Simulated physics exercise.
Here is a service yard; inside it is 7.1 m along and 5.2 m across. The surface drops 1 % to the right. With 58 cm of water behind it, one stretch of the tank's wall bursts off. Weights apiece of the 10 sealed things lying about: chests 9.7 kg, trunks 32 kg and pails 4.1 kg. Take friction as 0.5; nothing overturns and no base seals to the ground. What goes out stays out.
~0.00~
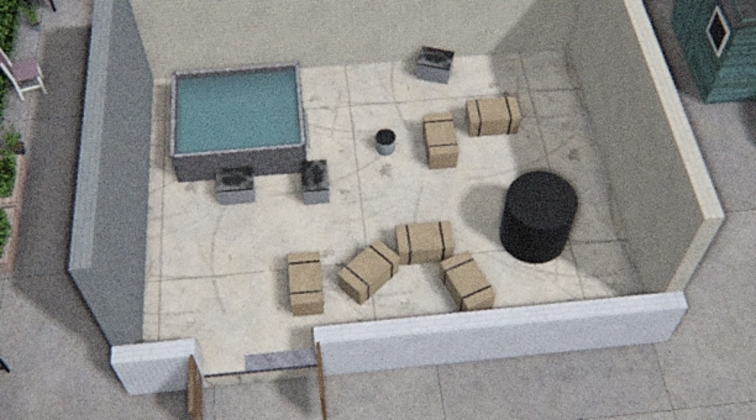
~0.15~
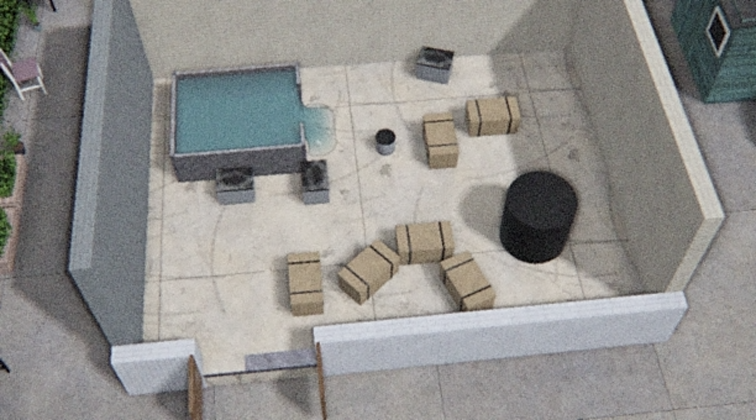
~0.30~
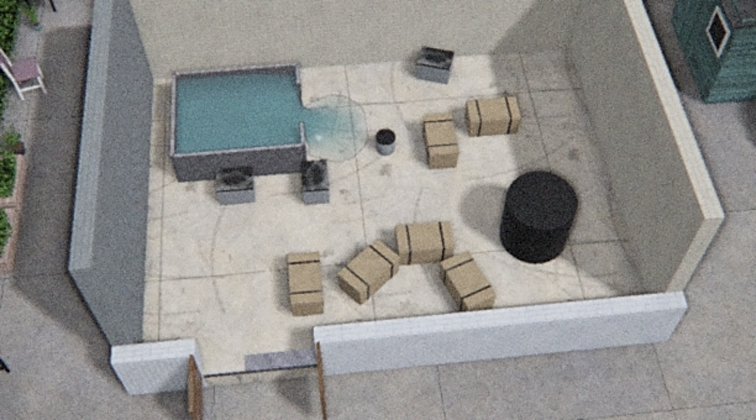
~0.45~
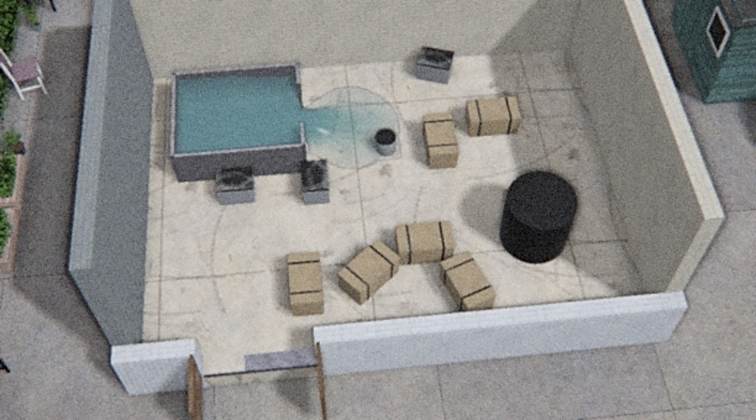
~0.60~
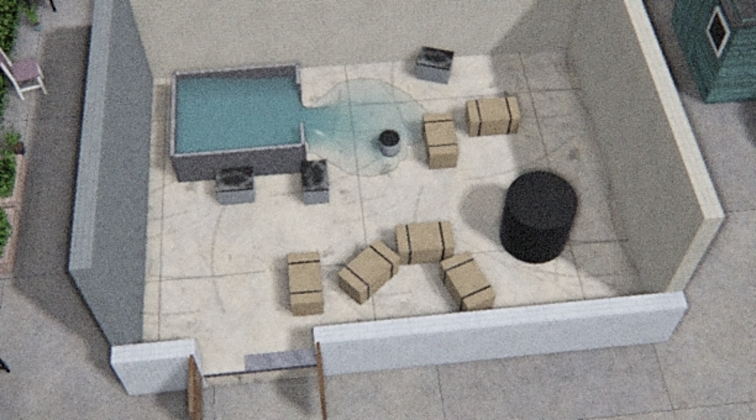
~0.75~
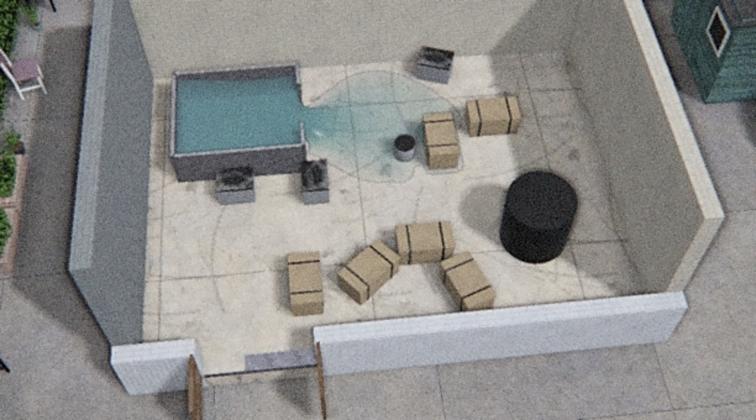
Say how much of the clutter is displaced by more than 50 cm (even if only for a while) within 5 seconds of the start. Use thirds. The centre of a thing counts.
Share: From one to two thirds.
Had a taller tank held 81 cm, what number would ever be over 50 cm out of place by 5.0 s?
In that case 4 of them.
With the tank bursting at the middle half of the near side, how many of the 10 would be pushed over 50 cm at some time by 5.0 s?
Then 3.
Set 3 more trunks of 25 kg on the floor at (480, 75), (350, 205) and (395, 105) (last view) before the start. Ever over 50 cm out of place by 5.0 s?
In that order: Past it, less, past it.
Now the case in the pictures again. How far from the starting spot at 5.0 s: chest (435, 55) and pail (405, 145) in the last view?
In turn: 200 cm, 400 cm.
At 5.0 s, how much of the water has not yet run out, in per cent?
Some 100 per cent remains.
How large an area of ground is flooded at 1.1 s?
Roughly 9.5 m2.
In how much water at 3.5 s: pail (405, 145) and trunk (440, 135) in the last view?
Roughly 6 and 11 cm.
After 1.1 s 1 of 10 are over 50 cm from their spots; 1 afloat.
After 2.2 s 4 of 10 are over 50 cm from their spots; 2 afloat.
After 3.5 s 4 of 10 are over 50 cm from their spots; 2 afloat.
After 5.0 s 4 of 10 are over 50 cm from their spots, and 4 have been at some point; 4 afloat.
